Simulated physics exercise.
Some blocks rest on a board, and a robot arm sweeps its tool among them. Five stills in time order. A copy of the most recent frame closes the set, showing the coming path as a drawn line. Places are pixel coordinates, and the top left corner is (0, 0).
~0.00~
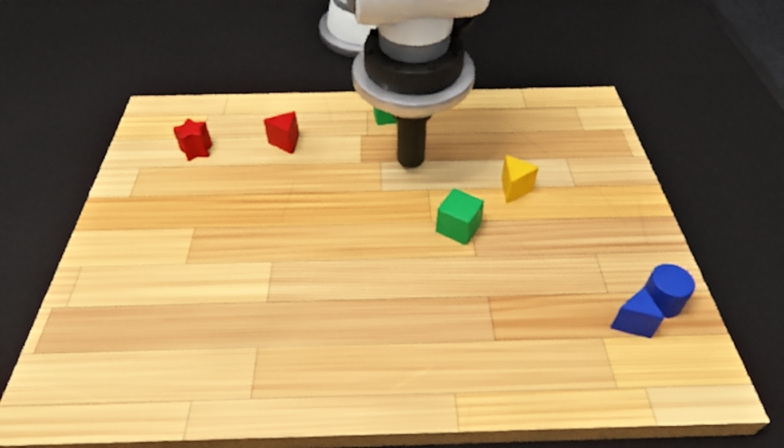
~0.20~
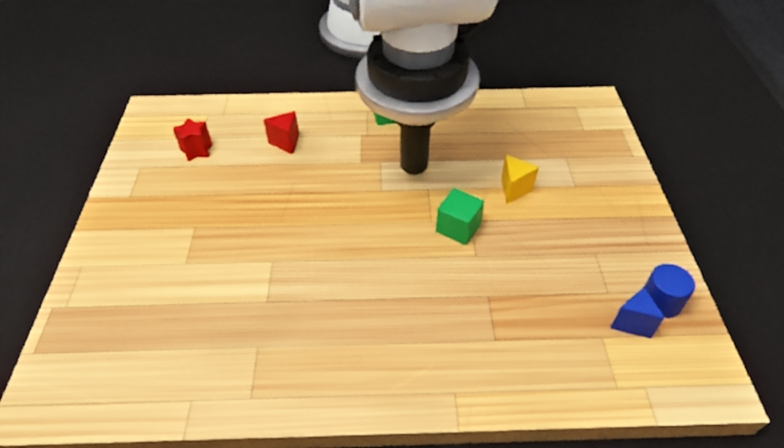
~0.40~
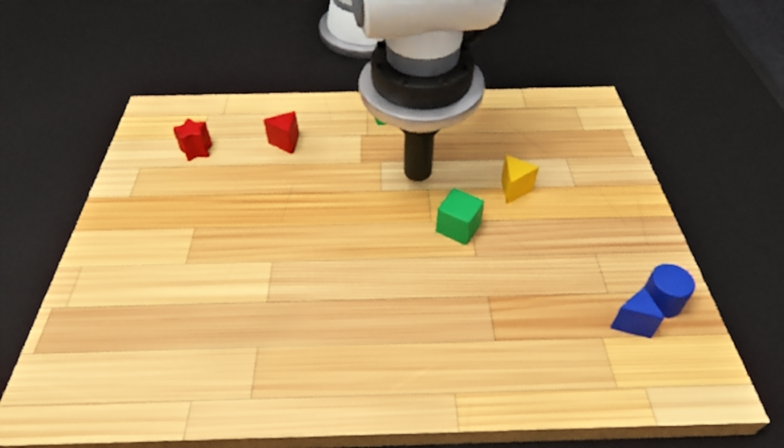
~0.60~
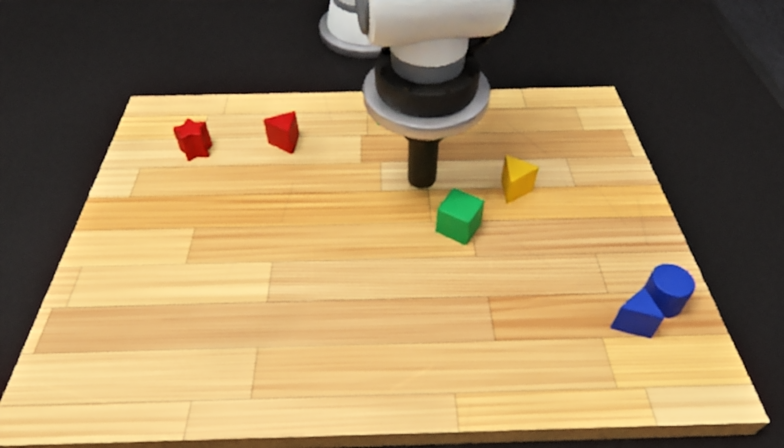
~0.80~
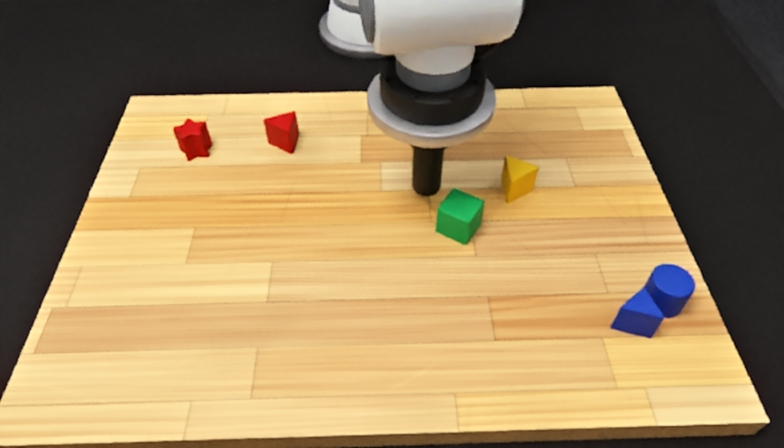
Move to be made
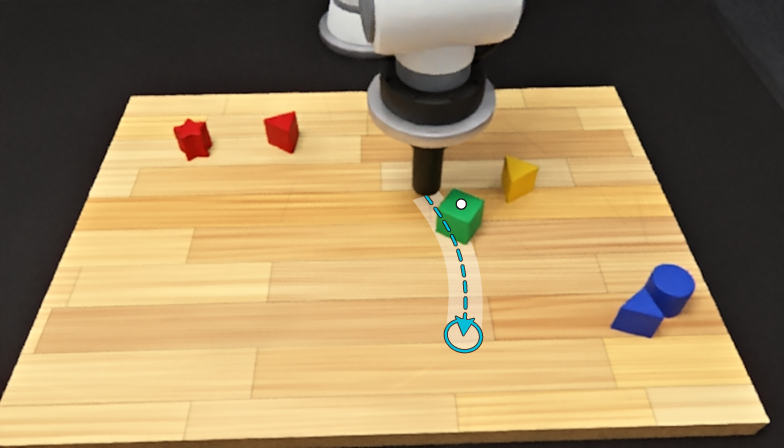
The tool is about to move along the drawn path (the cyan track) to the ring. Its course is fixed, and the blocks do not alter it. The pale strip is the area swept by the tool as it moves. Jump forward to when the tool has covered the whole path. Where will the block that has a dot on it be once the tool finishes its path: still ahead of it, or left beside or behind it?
Beside or behind it.
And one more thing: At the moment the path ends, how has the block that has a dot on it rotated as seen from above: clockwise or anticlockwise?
Viewed from above: Anti-clockwise.
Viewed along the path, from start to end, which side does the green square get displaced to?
Side: Left.
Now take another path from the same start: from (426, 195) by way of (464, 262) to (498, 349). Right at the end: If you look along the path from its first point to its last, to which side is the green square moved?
Toward the left.
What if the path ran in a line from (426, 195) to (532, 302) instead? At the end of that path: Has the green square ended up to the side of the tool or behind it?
Final answer: No.
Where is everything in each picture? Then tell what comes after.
In the first picture, lower end of the tool at (411, 160), tops of blocks, green square at (461, 204), yellow three-sided block at (519, 167).
In the second picture, tool at (414, 166), blocks as before.
In the third picture, tool at (418, 173), blocks as before.
In the fourth picture, tool at (422, 180), blocks as before.
In the fifth picture, tool at (426, 187), green square at (461, 204), yellow three-sided block at (519, 167).
The drawn path runs from (426, 195) over (451, 234) and (465, 281) to (463, 335); the dot is on the green square.
The first path, step by step. One third of the way, tool at (452, 226); green square at (484, 229).
Two thirds of the way, tool at (466, 274); green square at (504, 248), turned 35° anticlockwise.
At the end, tool at (465, 328); green square at (504, 248), turned 35° anticlockwise; yellow three-sided block not moved.
